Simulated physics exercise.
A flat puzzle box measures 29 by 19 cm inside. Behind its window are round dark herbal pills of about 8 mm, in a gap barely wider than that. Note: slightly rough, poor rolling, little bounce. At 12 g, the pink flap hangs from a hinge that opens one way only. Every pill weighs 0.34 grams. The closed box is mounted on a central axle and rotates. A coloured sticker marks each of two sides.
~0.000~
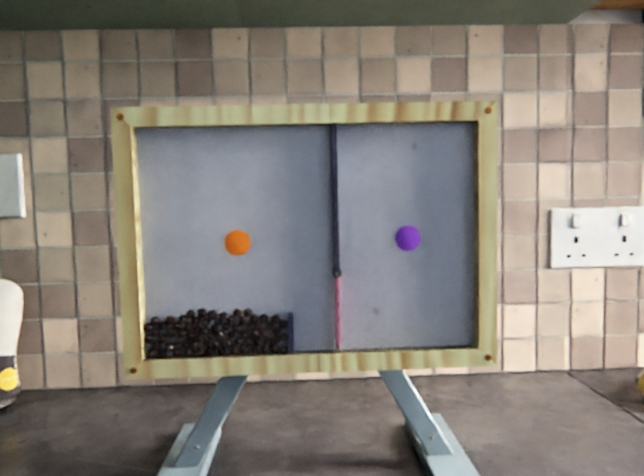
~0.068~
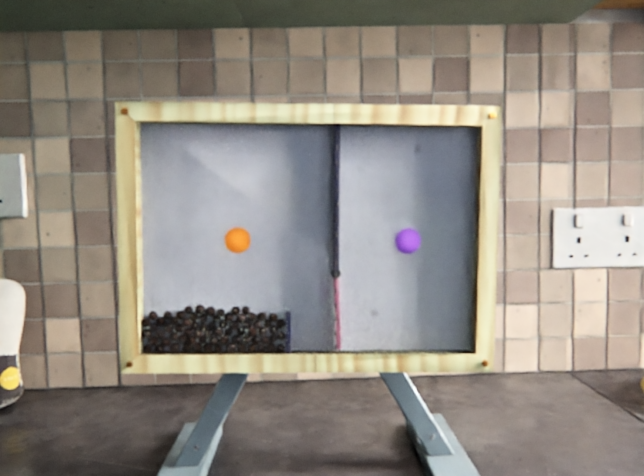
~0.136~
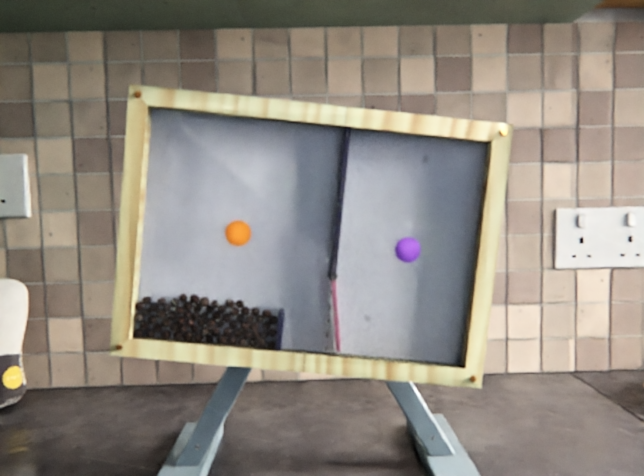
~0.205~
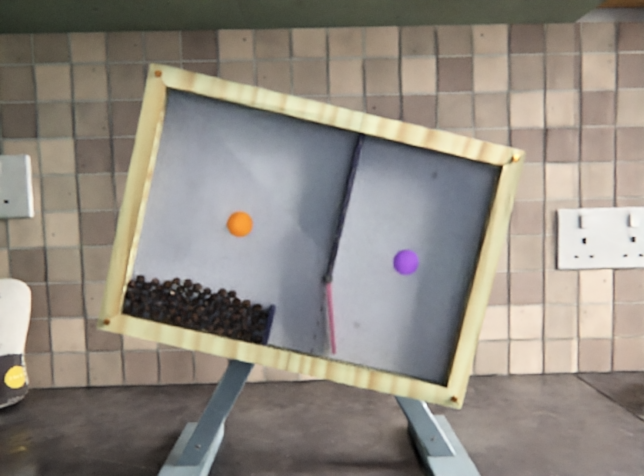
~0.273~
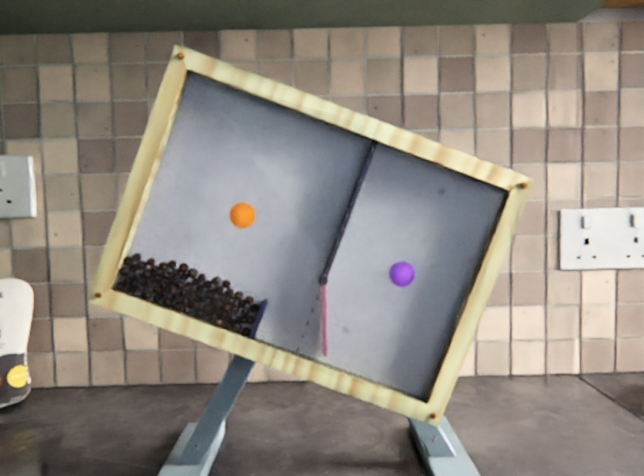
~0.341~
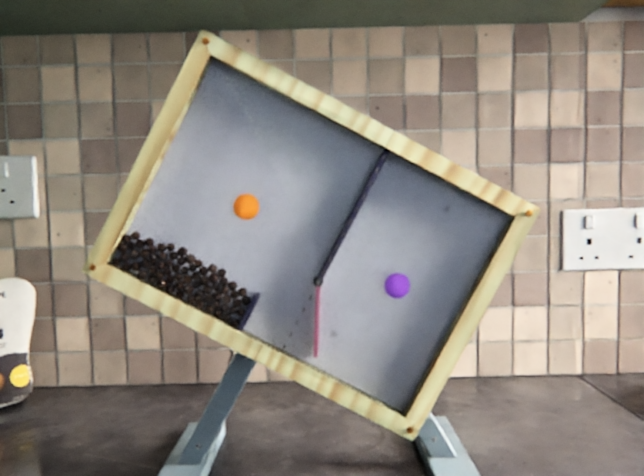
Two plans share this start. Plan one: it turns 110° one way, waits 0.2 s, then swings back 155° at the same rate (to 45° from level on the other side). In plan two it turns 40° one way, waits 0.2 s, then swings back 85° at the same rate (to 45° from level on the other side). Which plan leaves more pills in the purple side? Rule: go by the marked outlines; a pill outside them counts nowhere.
Selected: The opening option.
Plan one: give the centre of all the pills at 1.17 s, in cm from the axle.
Offset approx. 3 cm left, 3 cm below.
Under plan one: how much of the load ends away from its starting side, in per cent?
Close to 80 in a hundred.
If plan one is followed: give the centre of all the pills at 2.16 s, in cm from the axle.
Right: About 4 cm; below: About 9 cm.
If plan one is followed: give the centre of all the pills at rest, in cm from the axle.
Some 10 cm right and 1 cm below.
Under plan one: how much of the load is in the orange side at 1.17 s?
The share there is around 65 percent.
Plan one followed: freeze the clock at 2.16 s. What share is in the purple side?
About 75 % of the load.
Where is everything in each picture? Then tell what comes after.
In the first picture, level; about 70 pills; load centre (217, 334); top pill (202, 313); pink flap (337, 273); orange (238, 243), purple (408, 238).
In the second picture, turned 2° clockwise; load centre (215, 331); top pill (200, 310).
In the third picture, turned 7° clockwise; load centre (207, 321); top pill (183, 298); wall ends (334, 270), (282, 312).
In the fourth picture, turned 14° clockwise; load centre (198, 307); top pill (141, 279); pink flap (328, 278) tilted 3°.
In the fifth picture, turned 22° clockwise; load centre (190, 292); top pill (137, 257).
In the sixth picture, turned 29° clockwise; load centre (185, 277); top pill (136, 236); pink flap (318, 281) tilted 3°; orange (246, 207), purple (397, 286).
Plan one. After 1.17 s, it stands 110° clockwise; the pills' middle is 3 cm left of and 3 cm below the centre; orange 65 %, purple 35 %; pink flap open 46°.
After 2.16 s, it stands 33° clockwise; the pills' middle is 4 cm right of and 9 cm below the centre; orange 25 %, purple 75 %; pink flap open 40°.
After 2.96 s, it stands 45° anticlockwise; the pills' middle is 10 cm right of and 1 cm below the centre; orange 20 %, purple 80 %; pink flap open 34°.
All still by 3.4 s, it stands 45° anticlockwise; orange 20 %, purple 80 %; pink flap open 34°.
Plan two would end with orange 100 %, purple 0 %.
